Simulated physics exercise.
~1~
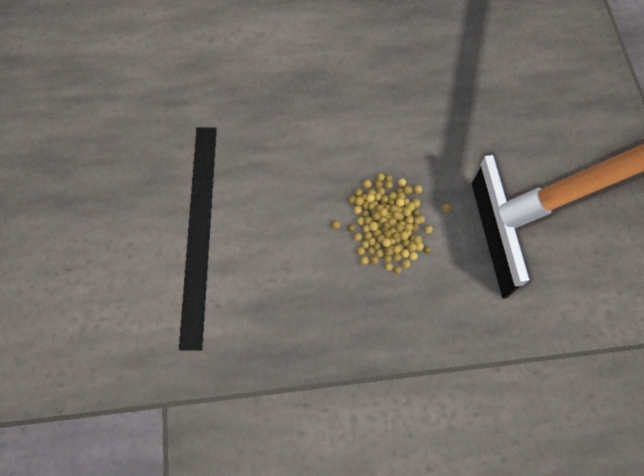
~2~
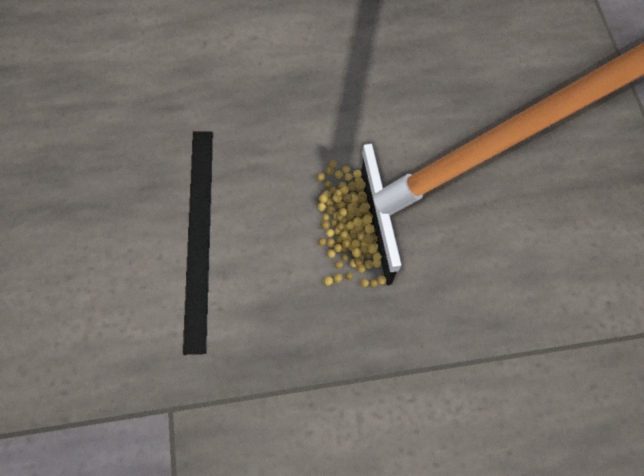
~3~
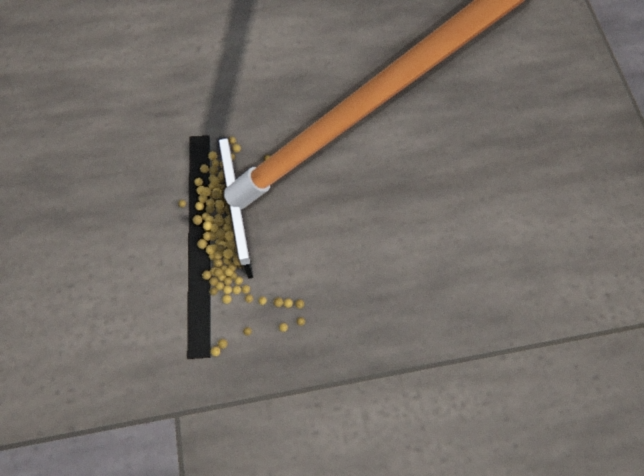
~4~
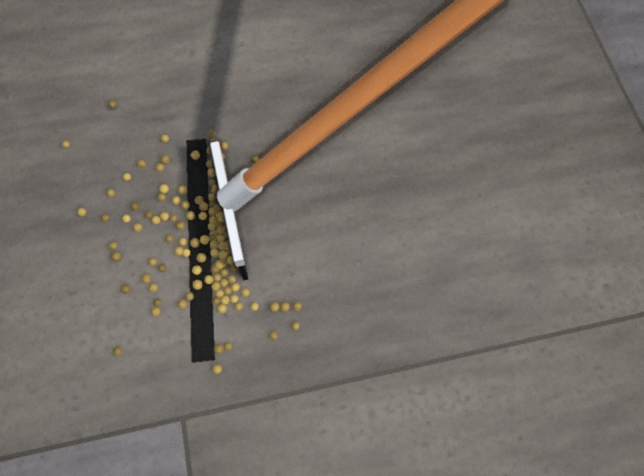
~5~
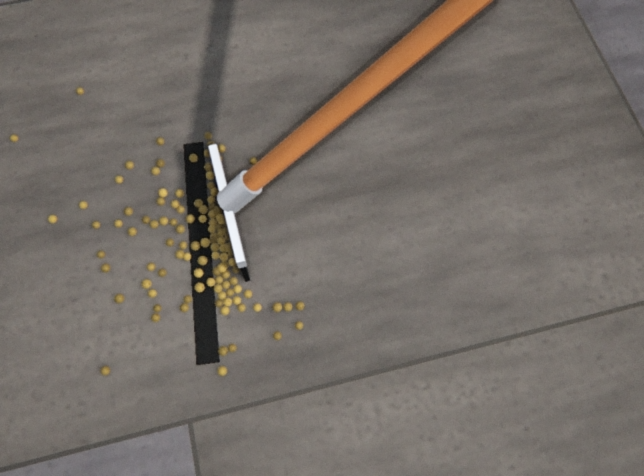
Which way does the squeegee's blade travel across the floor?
The blade travels to the left, pushing the yellow pieces towards the black strip.
